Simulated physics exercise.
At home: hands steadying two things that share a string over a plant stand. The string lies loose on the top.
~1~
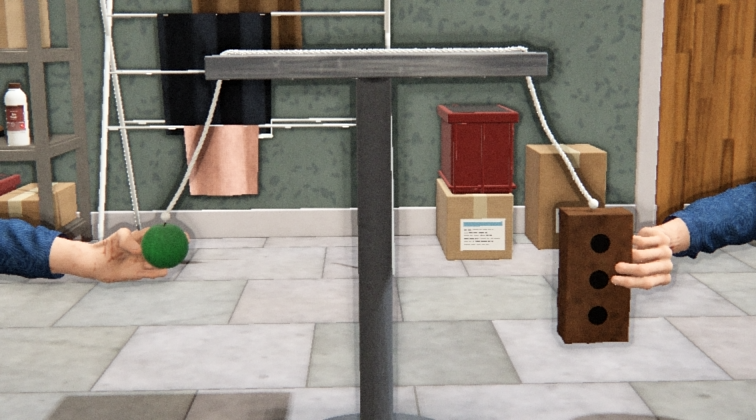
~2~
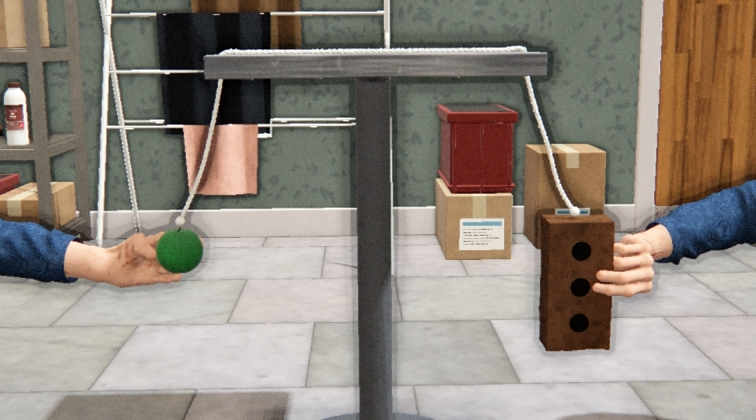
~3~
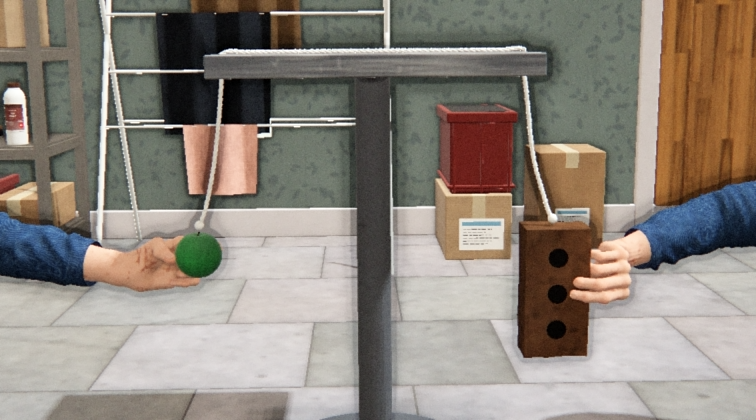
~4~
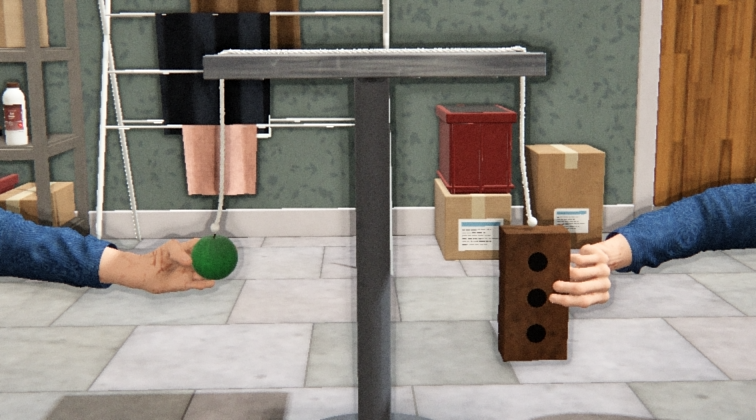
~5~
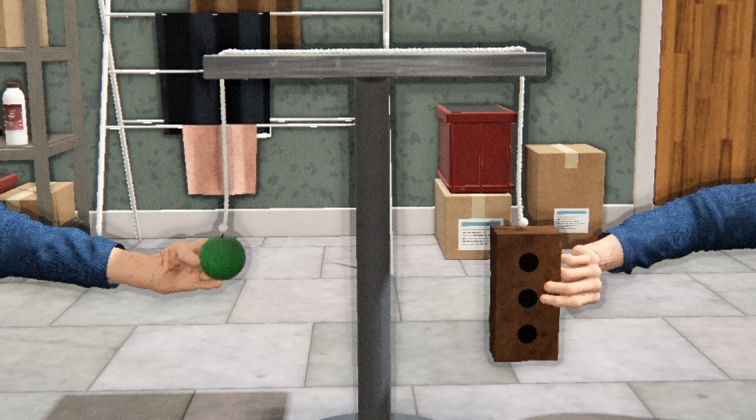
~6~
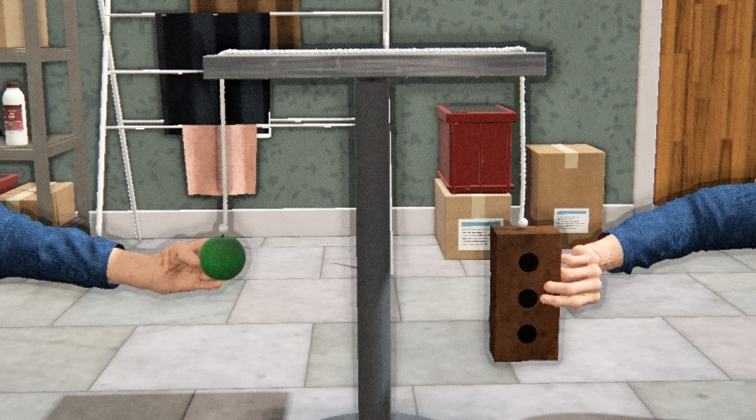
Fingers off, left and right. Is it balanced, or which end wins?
The string slides rightwards.
Then, 0.64 s past the final frame, left apple higher near (219, 117); right brick down on the floor.
Then, 1.30 s past the final frame, left apple higher near (227, 116); right brick down on the floor.
When it is over, left apple higher near (227, 116); right brick down on the floor. The string runs down on the right.
